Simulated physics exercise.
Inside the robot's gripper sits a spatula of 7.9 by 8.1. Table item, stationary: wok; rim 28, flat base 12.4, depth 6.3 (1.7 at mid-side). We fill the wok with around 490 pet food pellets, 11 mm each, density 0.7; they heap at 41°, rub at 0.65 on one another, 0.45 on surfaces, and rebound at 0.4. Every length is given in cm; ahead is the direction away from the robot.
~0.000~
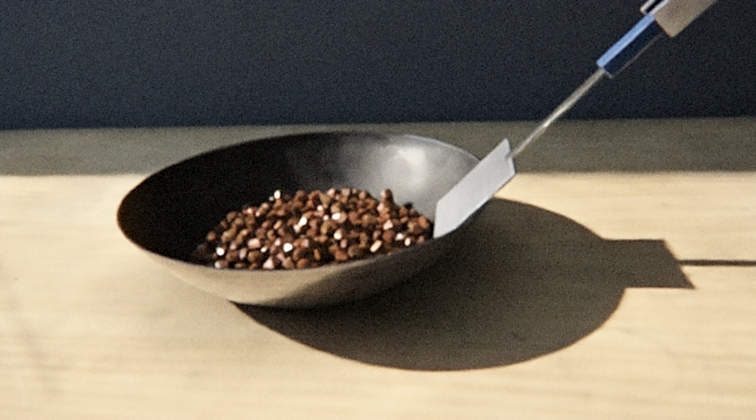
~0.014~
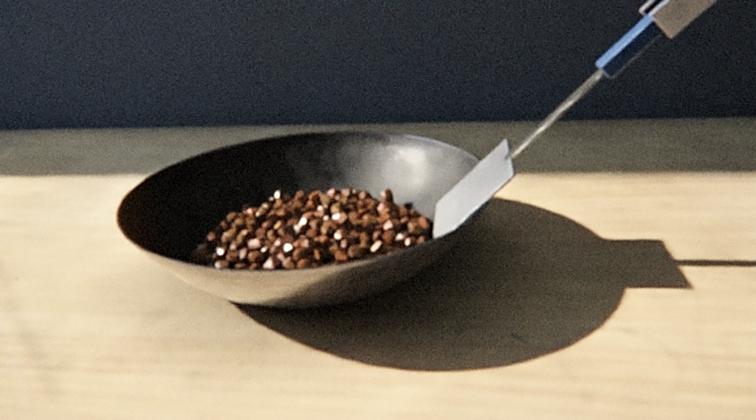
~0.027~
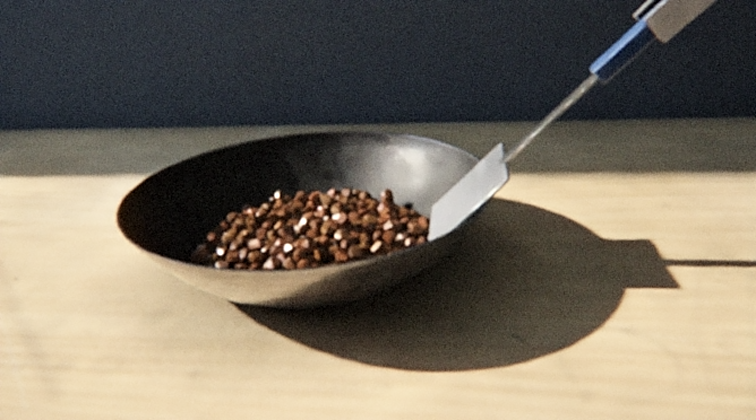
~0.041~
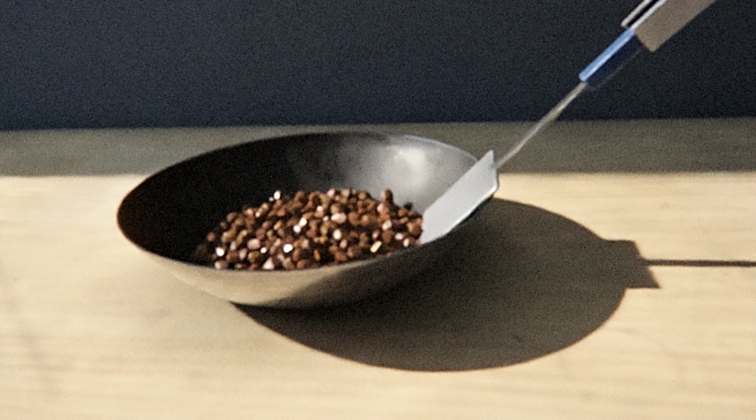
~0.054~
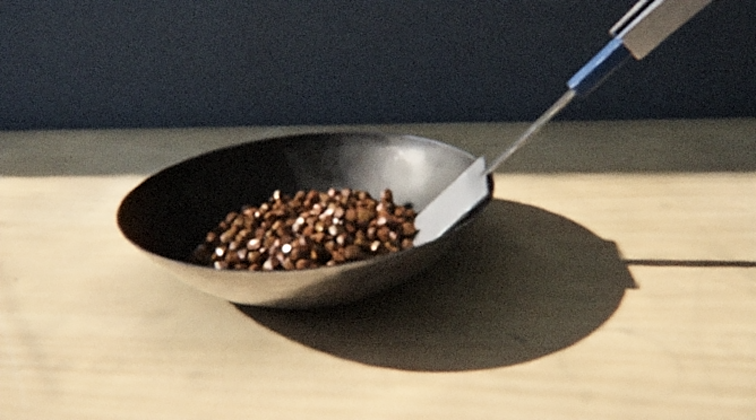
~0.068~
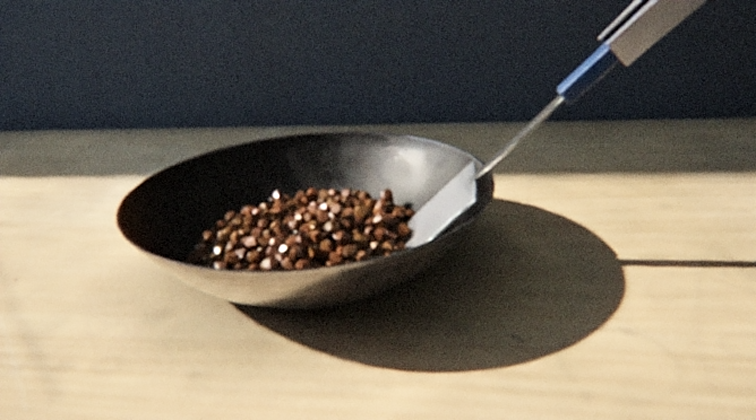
A pale wooden tabletop in front of a dark blue wall is seen from the side and slightly above, by a still camera. A dark wok left of centre holds a heap of glossy brown pellets, its shadow stretching right, with a grey spatula angled over its right rim. The gripper at upper right moves the spatula slightly down and left towards the heap, which barely changes.
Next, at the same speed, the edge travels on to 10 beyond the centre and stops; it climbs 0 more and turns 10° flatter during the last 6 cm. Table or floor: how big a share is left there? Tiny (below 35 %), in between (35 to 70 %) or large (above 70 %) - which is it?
Tiny, so below 35 %.
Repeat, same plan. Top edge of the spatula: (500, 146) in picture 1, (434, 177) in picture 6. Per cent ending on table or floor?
Roughly 40 %.
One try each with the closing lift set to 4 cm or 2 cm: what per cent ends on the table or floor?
First try around 25 percent, second try around 30 percent.
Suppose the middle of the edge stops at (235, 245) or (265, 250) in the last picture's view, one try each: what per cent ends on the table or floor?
About 5 and 0 per cent.
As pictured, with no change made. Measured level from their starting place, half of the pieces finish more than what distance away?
Roughly 7 centimetres.
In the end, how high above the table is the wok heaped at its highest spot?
About 8.0 centimetres.
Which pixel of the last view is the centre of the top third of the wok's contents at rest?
The middle lies somewhere around (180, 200).
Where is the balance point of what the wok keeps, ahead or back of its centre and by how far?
It sits near 5.0 centimetres ahead of centre.
After 0.19 s, sloping 45°, highest piece 5 above the table; 490 in the wok.
After 0.31 s, sloping 42°, highest piece 9 above the table; 487 in the wok, 3 on the blade or in flight.
After 0.57 s, sloping 35°, highest piece 8 above the table; 398 in the wok, 86 on the table or floor, 6 on the blade or in flight.
After 1.62 s, sloping 35°, highest piece 7 above the table; 396 in the wok, 94 on the table or floor.
In the end, 396 in the wok, 94 on the table or floor. That is 19 % on the table or floor.
